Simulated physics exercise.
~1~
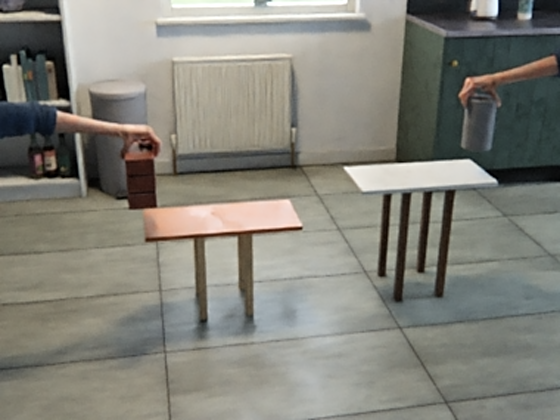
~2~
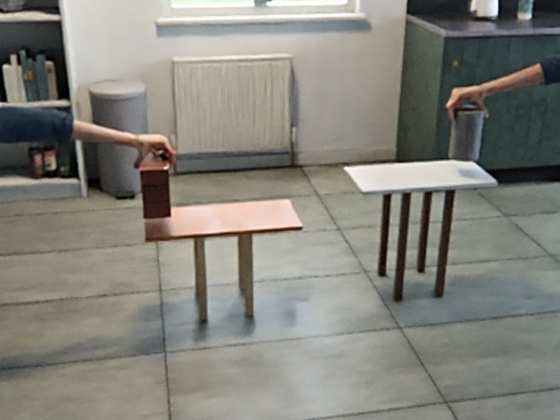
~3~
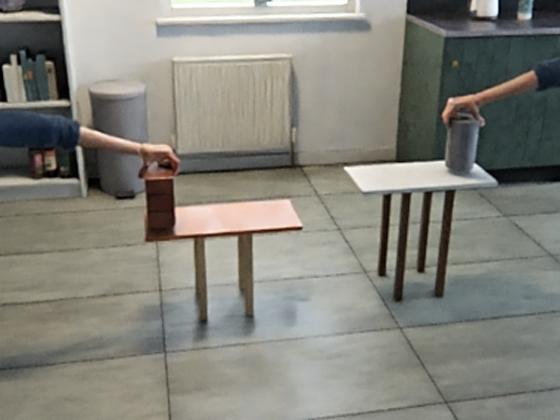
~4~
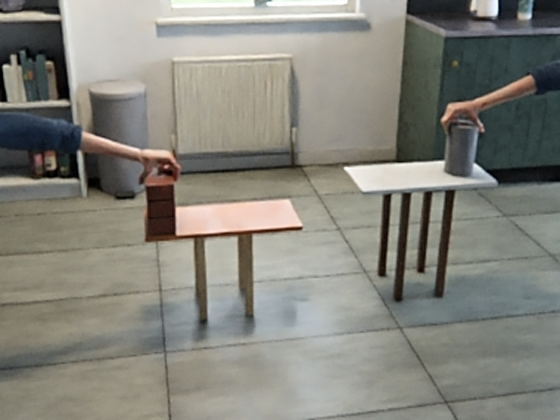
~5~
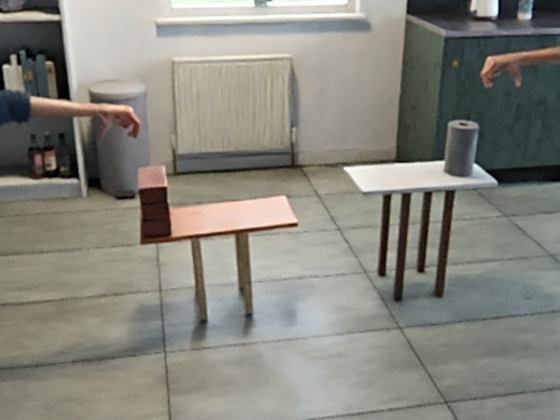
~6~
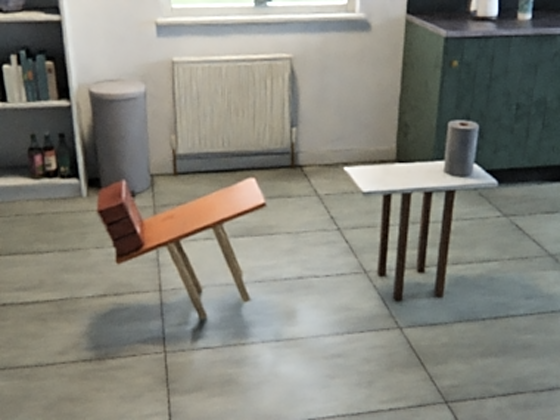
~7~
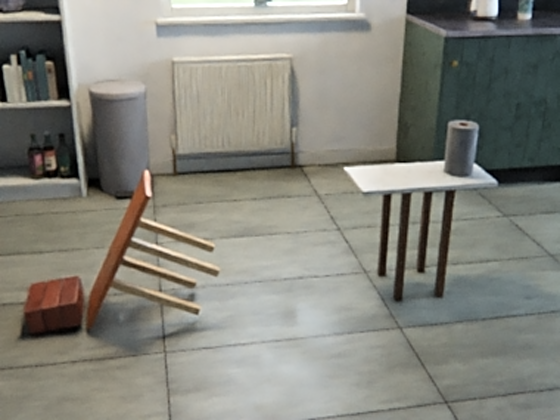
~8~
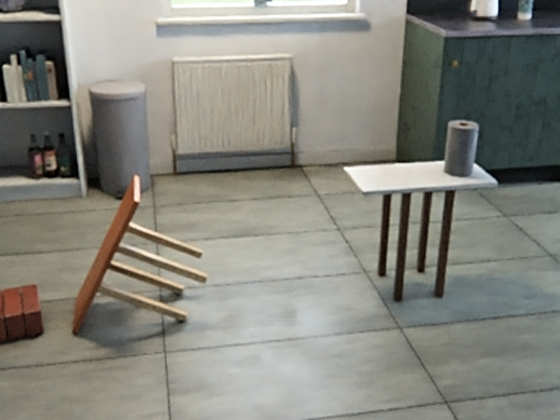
To begin with, one hand holds a stack of reddish bricks above the left end of an orange-topped plant stand, while another holds a grey roll over a white-topped stand on the right. Both hands lower their loads onto the tops, the bricks near the left edge and the roll toward the right. The fingers let go and the hands draw back. The orange stand tilts to the left, and the bricks drop to the floor as it topples. It ends tipped up with its legs pointing right, while the white stand stays upright with the roll on top.
